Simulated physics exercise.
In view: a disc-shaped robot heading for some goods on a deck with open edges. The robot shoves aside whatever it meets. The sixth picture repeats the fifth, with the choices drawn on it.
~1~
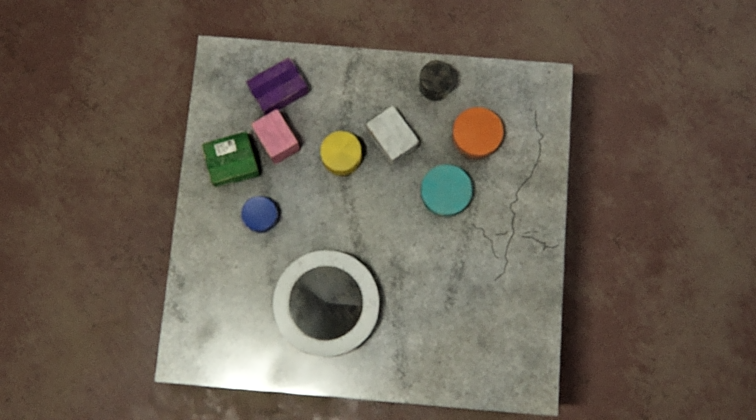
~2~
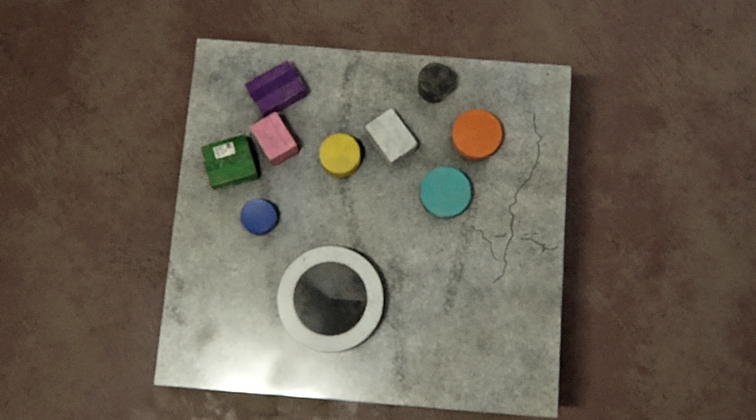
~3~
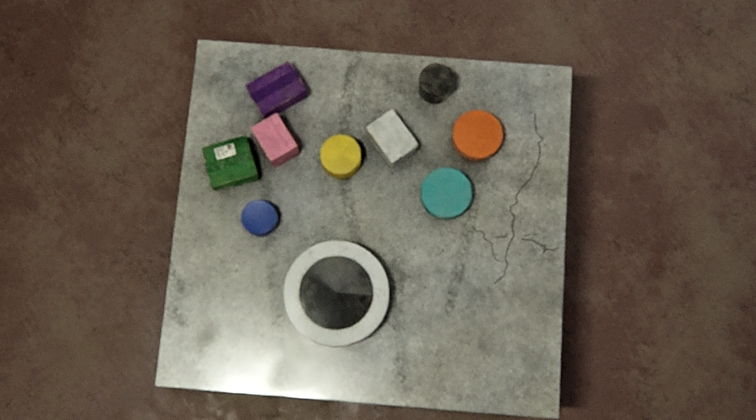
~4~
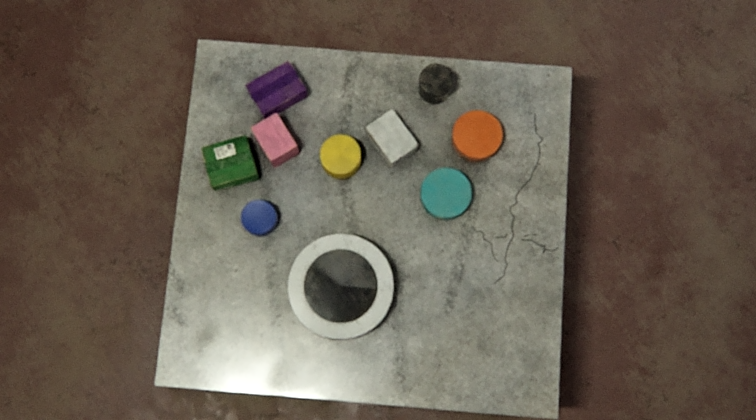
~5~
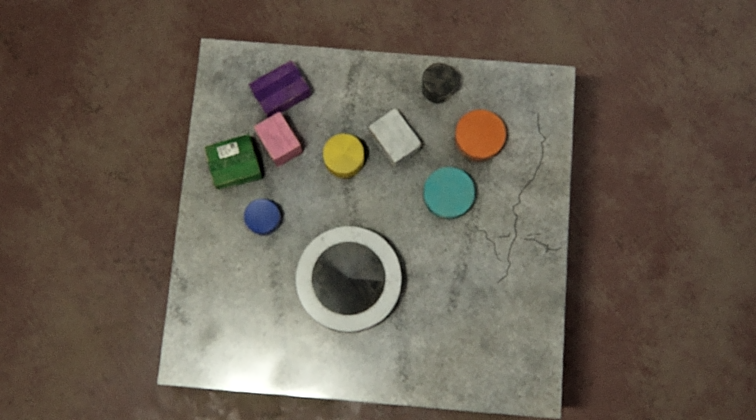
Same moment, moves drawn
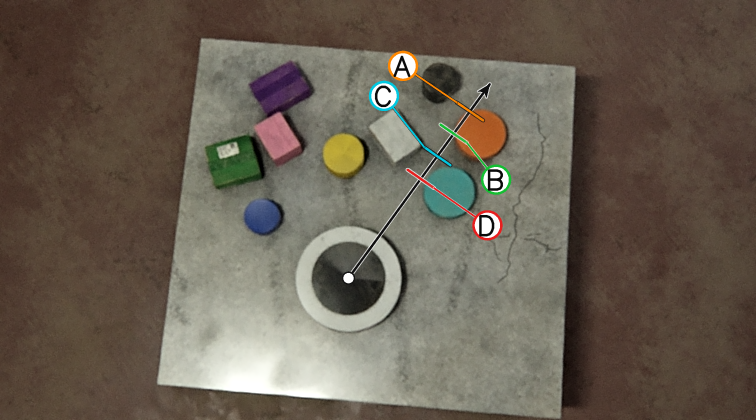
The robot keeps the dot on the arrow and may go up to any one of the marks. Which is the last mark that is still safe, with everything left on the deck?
It should halt at A.
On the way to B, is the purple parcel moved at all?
No.
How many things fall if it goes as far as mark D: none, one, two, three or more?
In all, none.
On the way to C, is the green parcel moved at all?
No.
On the marked copy, A at (470, 112); B at (454, 134); C at (438, 156); D at (421, 179); the arrow from (349, 278) to (490, 84); the white dot at (349, 278).
Taking A. A third of the way, robot (393, 218); turquoise pail (461, 185); black pail (438, 83).
Two thirds of the way, robot (437, 159); white crate (402, 105); turquoise pail (512, 163).
When it is over, robot (468, 116); black pail (442, 57); orange pail (531, 82); nothing has fallen.
As for the rest, B is safe but short; C is safe but short; D is safe but short.
